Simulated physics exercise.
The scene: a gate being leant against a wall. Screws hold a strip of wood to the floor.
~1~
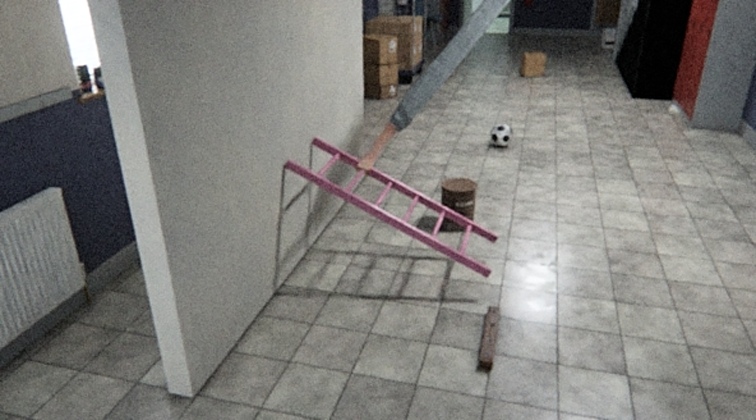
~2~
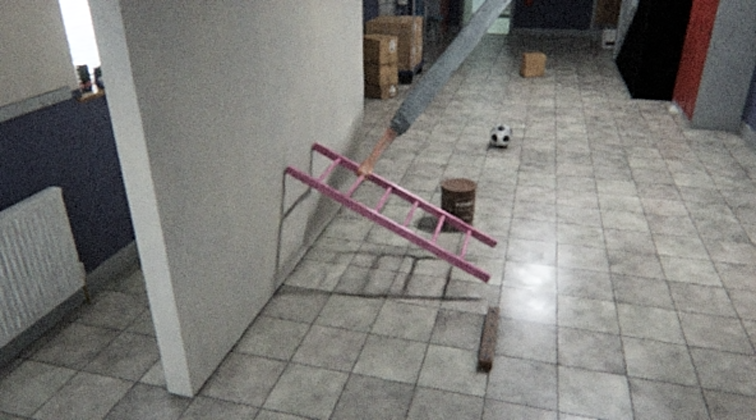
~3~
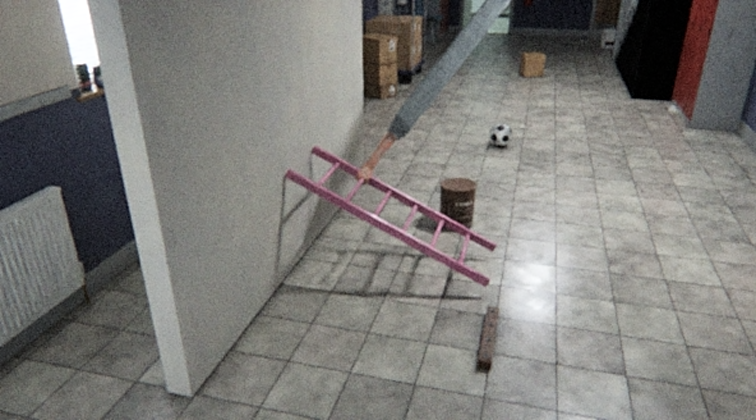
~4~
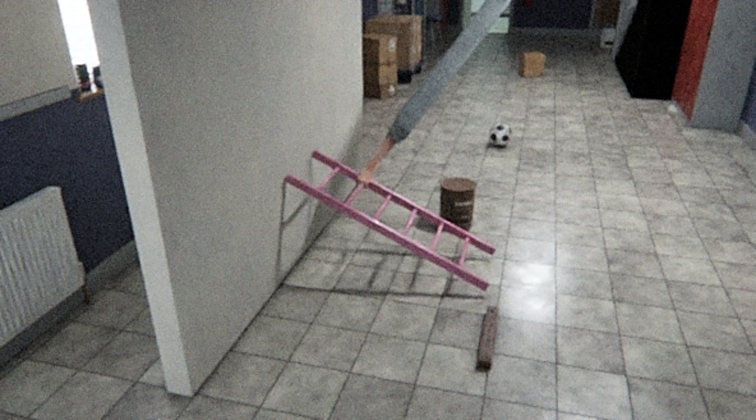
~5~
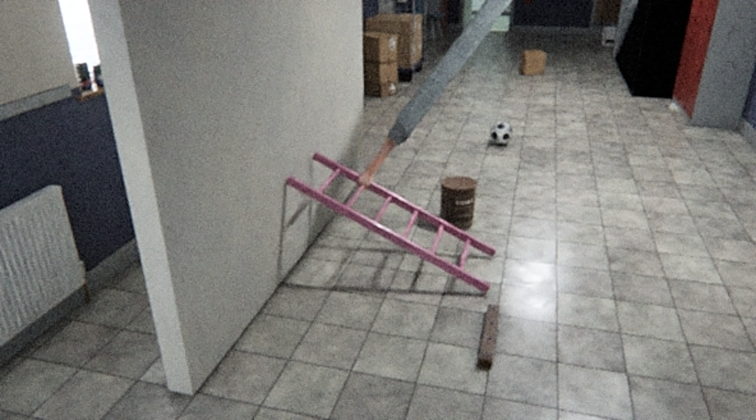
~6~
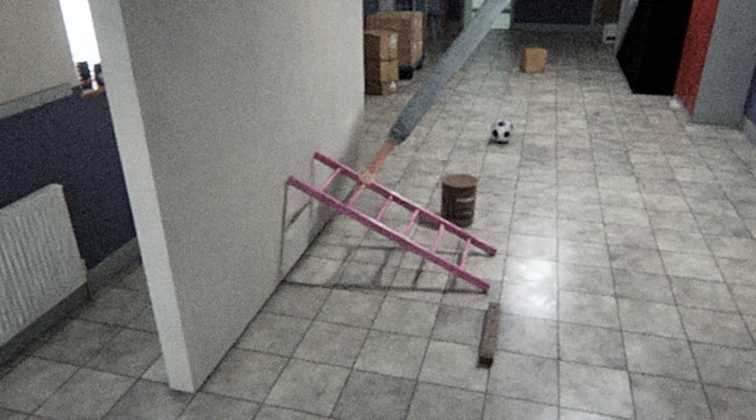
A pink ladder-like gate, gripped near its upper end by a hand on a long grey-sleeved arm, sinks slightly beside the pale wall. The arm lowers it a little further, then keeps hold as the gate rests slanted and nearly still, near a brown pail and a strip of wood.
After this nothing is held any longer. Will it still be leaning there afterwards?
The pink gate slips down.
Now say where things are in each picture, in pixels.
In the first picture, still on the way; pink gate (396, 203); batten (490, 336).
In the second picture, still on the way; pink gate (396, 208); brown pail (458, 205).
In the third picture, still on the way; pink gate (396, 212); batten (489, 336).
In the fourth picture, still on the way; pink gate (395, 216); brown pail (457, 204).
In the fifth picture, still on the way; pink gate (396, 218); batten (490, 334).
In the sixth picture, in place, still held; pink gate (397, 217); brown pail (458, 201).
Then, 0.26 s later than the last frame, pink gate tilted by 12° near (403, 236).
Then, 0.40 s later than the last frame, pink gate tilted by 26° near (406, 254).
When it is over, the pink gate gives way at the feet, near (407, 258); the rest as before.
